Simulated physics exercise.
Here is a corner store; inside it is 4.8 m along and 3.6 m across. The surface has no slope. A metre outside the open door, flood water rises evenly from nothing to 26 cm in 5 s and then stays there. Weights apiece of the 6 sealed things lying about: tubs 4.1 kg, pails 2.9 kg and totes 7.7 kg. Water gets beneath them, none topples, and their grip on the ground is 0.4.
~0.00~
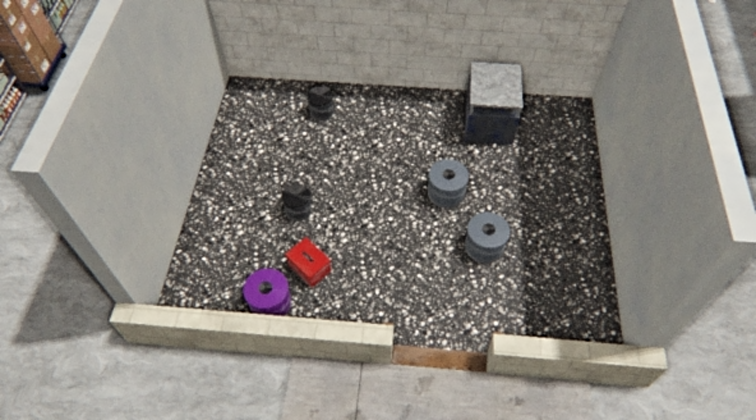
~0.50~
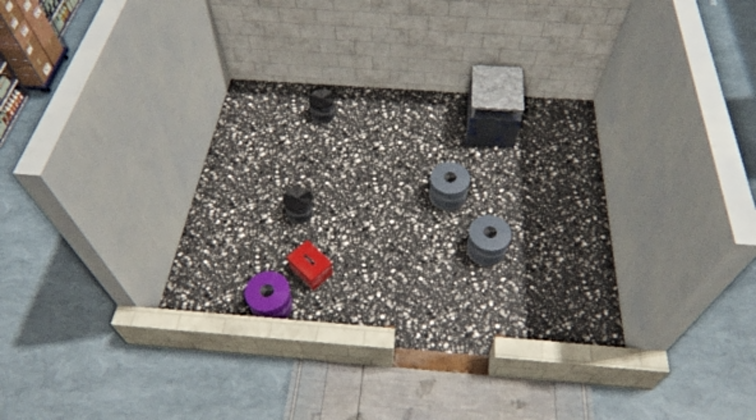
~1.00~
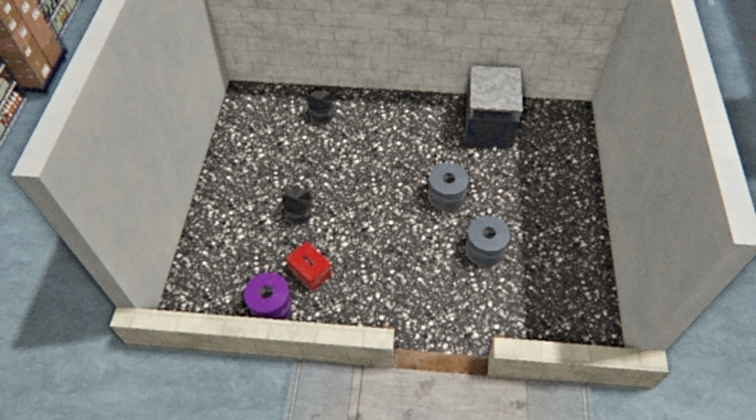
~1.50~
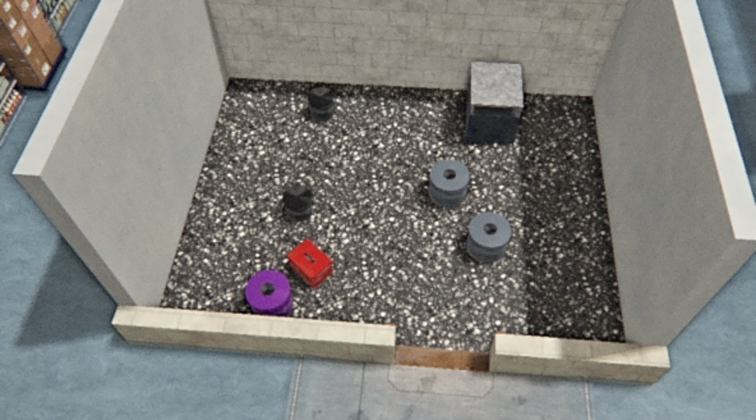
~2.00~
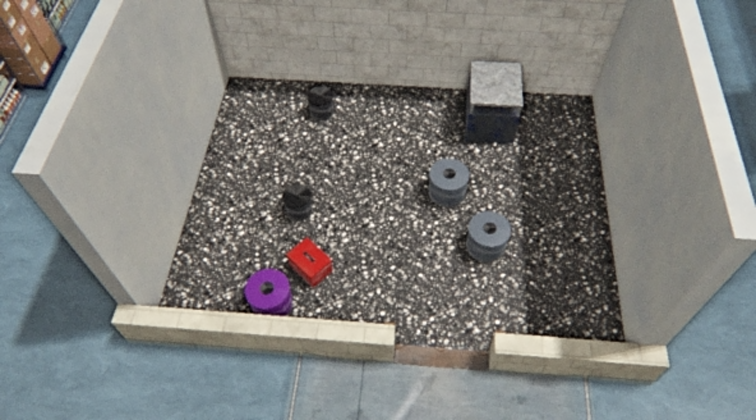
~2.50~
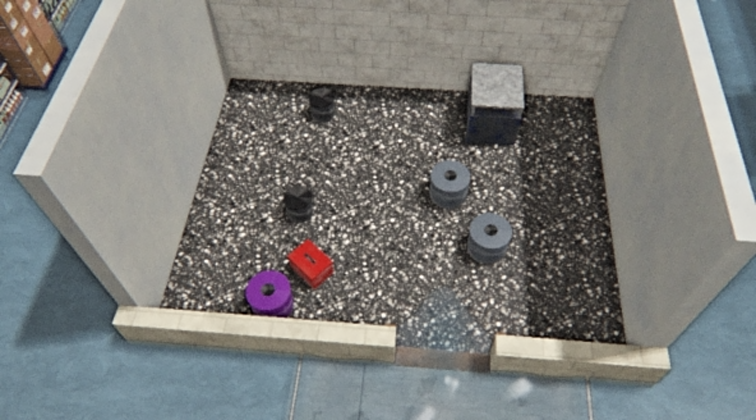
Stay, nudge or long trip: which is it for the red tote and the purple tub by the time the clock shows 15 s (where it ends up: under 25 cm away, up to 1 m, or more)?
Red tote is nudged along, purple tub travels far.
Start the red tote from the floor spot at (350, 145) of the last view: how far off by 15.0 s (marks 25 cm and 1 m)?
It ends far away.
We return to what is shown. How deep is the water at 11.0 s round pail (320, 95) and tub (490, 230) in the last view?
About 9 and 11 cm.
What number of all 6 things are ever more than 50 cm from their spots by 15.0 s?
That makes 5.
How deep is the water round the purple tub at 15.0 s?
About 10 cm.
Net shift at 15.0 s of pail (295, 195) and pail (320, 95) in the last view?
In that order: 80 cm, 120 cm.
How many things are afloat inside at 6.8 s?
At that moment 3.
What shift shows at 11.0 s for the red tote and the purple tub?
Roughly 0 and 30 cm by then.
After 3.5 s the red tote is near (310, 259), 0.0 m from its start, aground; the purple tub is near (268, 290), 0.0 m from its start, aground; 0 afloat.
After 6.8 s the red tote is near (310, 259), 0.0 m from its start, aground; the purple tub is near (268, 290), 0.0 m from its start, aground; 3 afloat.
After 11.0 s the red tote is near (310, 259), 0.0 m from its start, aground; the purple tub is near (292, 301), 0.3 m from its start, afloat; 5 afloat.
After 15.0 s the red tote is near (345, 255), 0.4 m from its start, afloat; the purple tub is near (328, 128), 2.2 m from its start, afloat; 6 afloat.
